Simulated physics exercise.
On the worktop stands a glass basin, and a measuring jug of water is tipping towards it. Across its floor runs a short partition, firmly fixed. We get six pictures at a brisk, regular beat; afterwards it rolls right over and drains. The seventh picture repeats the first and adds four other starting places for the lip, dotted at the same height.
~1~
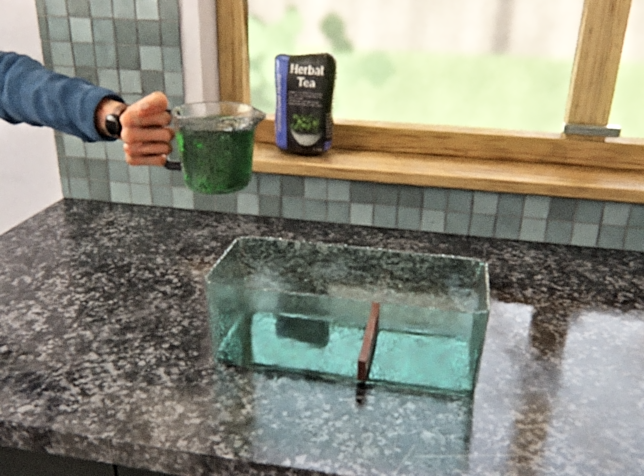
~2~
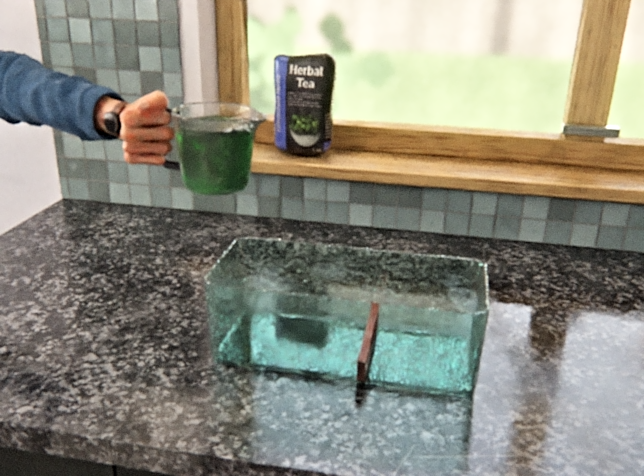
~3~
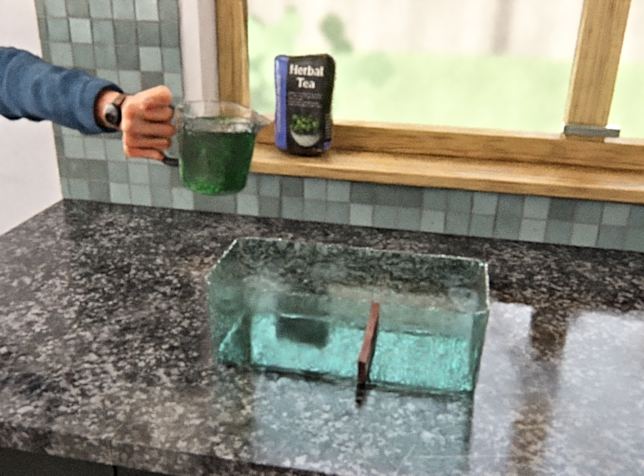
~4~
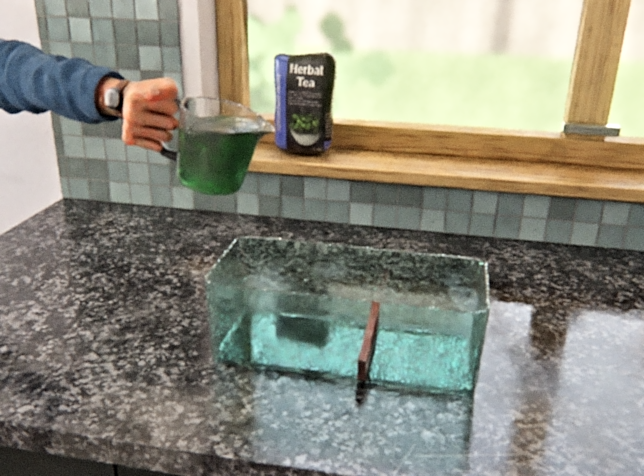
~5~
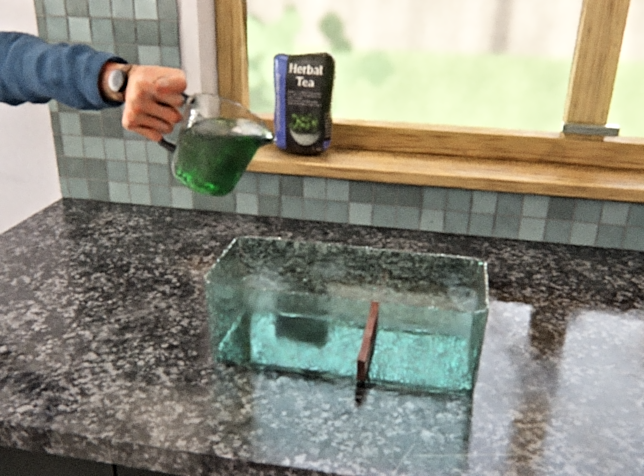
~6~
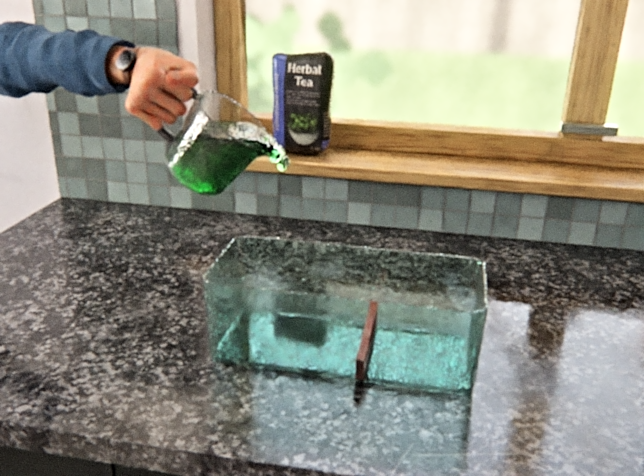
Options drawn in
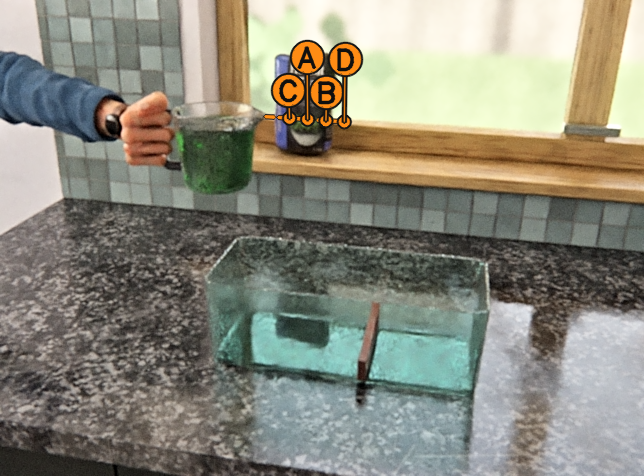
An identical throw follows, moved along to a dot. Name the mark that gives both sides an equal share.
Choose B.
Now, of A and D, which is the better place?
That would be D.
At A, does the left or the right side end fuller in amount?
The left one.
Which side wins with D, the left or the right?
The right side.
In orange, A at (307, 119); B at (325, 120); C at (289, 118); D at (344, 121).
If A is chosen, about 81 % ends left of the wall and 16 % right of it; 3 % is lost outside.
If B is chosen, about 50 % ends left of the wall and 49 % right of it.
If C is chosen, about 86 % ends left of the wall and 10 % right of it; 3 % is lost outside.
If D is chosen, about 26 % ends left of the wall and 73 % right of it.
